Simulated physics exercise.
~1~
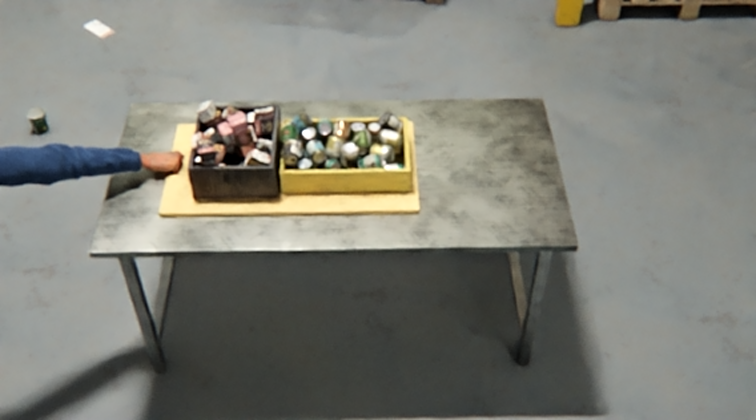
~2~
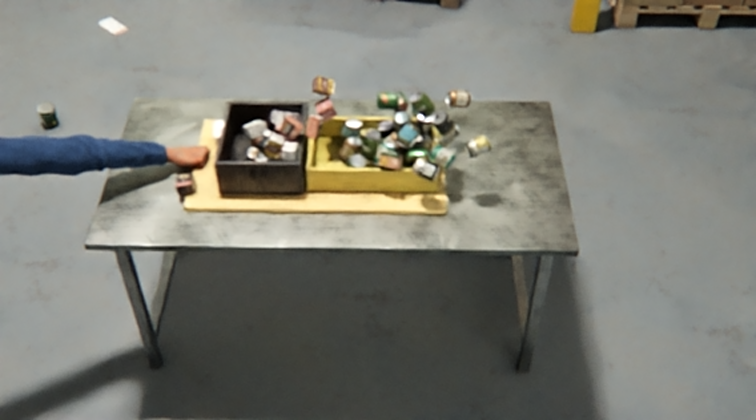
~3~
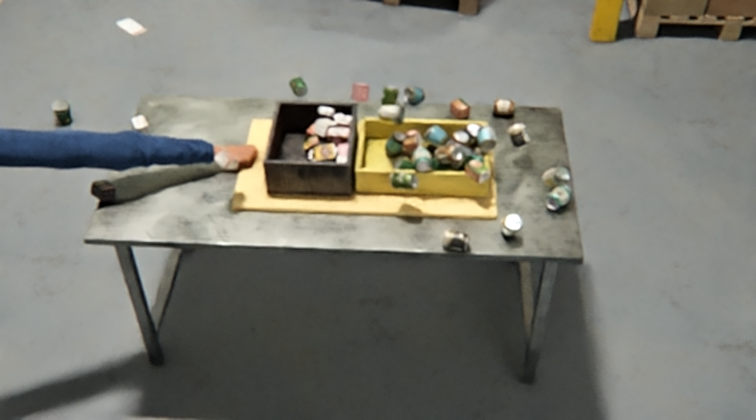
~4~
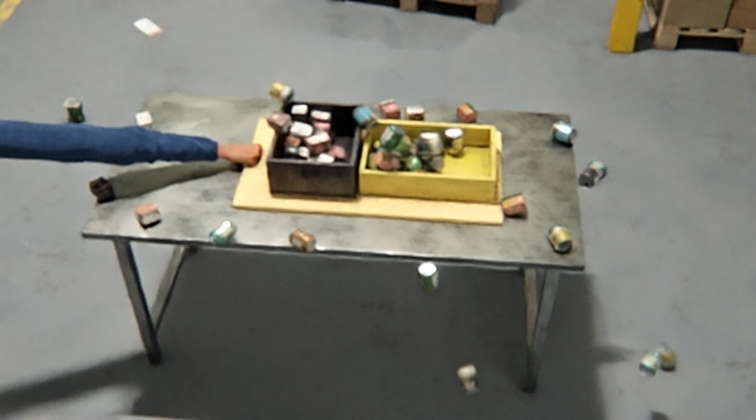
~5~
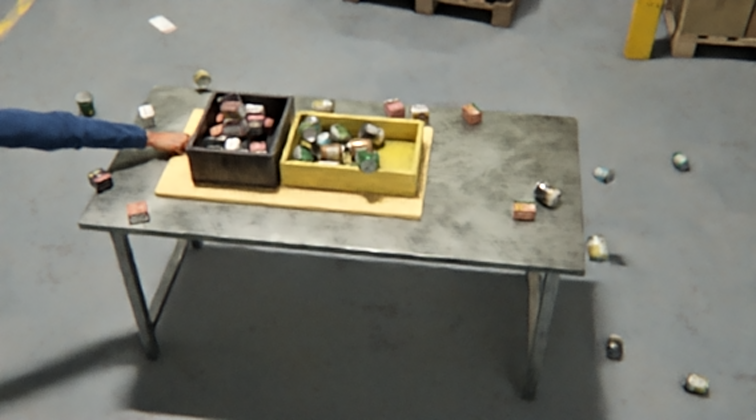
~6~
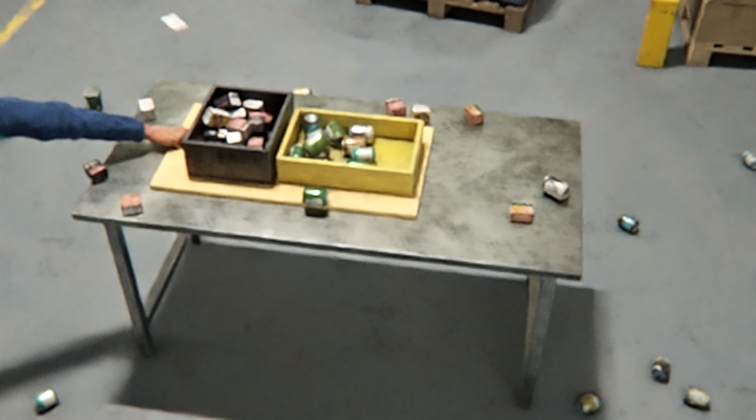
A blue-sleeved arm reaching in from the left shakes a pale wooden board on a grey metal table, seen from above in a workshop with a concrete floor. Fixed to the board are a black tub of small pinkish cartons on the left and a yellow tub of mini cans on the right. The board jerks right, and cans and cartons fly over the rims. It then swings back left as more pieces scatter across the tabletop and drop to the floor. Finally, the black tub remains well filled, while the yellow one has lost over half its cans.
